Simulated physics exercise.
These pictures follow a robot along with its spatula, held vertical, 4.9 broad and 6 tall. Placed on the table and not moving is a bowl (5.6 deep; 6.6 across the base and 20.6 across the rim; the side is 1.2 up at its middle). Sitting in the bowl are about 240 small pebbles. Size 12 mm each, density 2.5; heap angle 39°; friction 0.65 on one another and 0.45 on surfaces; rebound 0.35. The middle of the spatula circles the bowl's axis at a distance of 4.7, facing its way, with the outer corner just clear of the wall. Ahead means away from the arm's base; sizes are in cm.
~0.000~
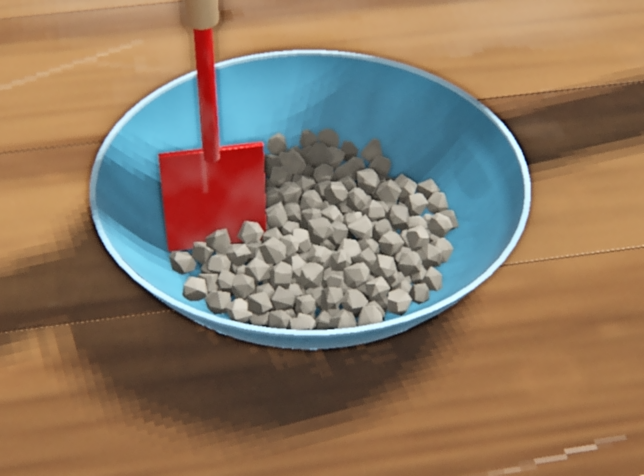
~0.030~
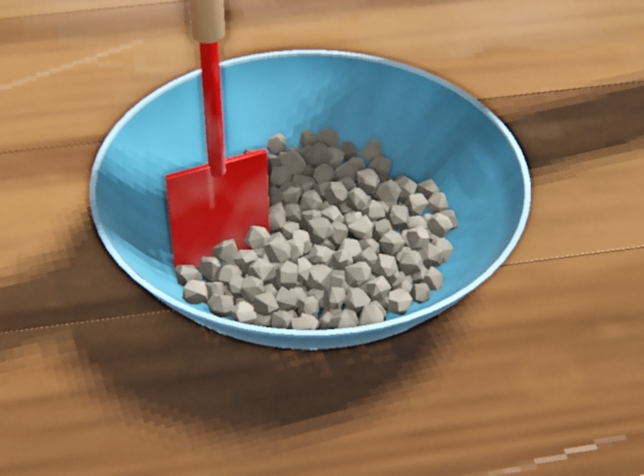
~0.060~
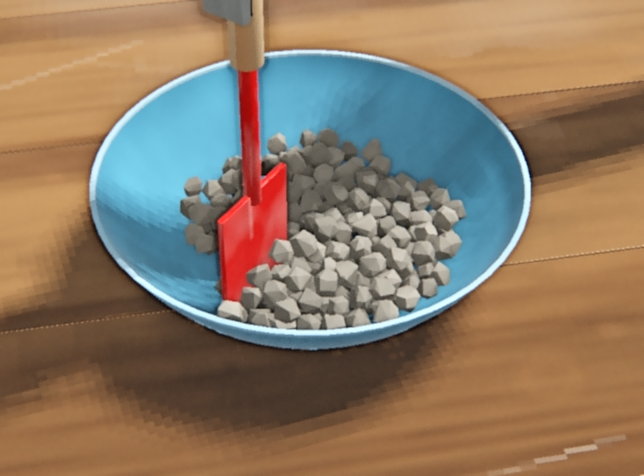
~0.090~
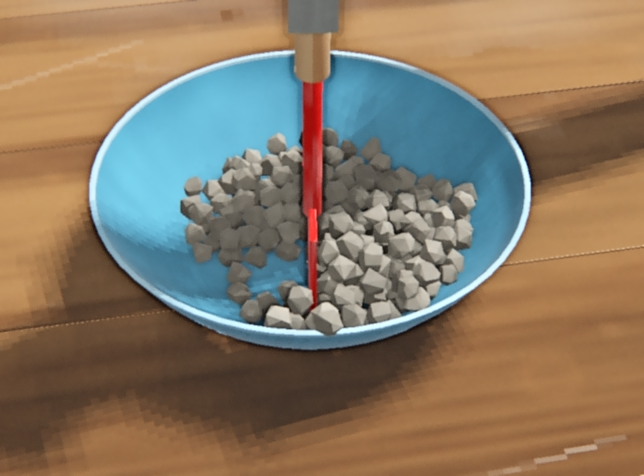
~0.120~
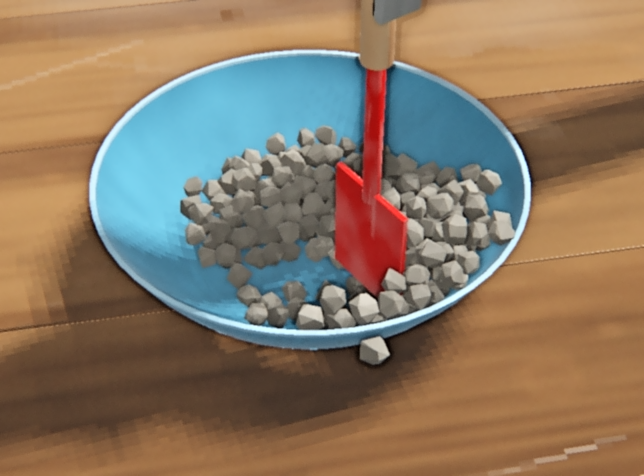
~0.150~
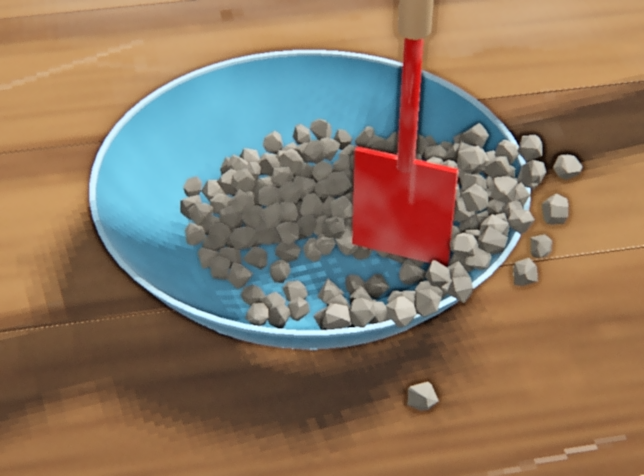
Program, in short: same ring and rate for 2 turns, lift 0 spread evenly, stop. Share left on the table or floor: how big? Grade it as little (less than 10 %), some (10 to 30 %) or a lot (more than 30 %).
Grade: A lot, more than 30 %.
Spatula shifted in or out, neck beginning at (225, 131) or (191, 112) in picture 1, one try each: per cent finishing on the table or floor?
45 and 45 per cent.
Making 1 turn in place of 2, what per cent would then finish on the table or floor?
It would be around 45 percent.
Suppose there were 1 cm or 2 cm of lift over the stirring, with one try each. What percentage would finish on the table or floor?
Close to 50 percent and close to 35 percent.
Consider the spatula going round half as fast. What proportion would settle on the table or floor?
25 %.
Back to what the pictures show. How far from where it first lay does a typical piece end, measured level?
19 centimetres.
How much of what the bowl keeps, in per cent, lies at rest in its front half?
50 %.
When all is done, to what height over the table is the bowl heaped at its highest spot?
Height: Roughly 3.5 cm.
After 0.34 s, 9° round, highest piece 12 above the table; 149 in the bowl, 40 on the table or floor, 52 in flight or on the tool.
After 0.53 s, 227° round, highest piece 8 above the table; 118 on the table or floor, 110 in the bowl, 13 in flight or on the tool.
After 0.82 s, 0° round, highest piece 3 above the table; 137 on the table or floor, 104 in the bowl.
After 1.52 s, 0° round, highest piece 4 above the table; 137 on the table or floor, 104 in the bowl.
At rest, 137 on the table or floor, 104 in the bowl. That is 57 % on the table or floor.
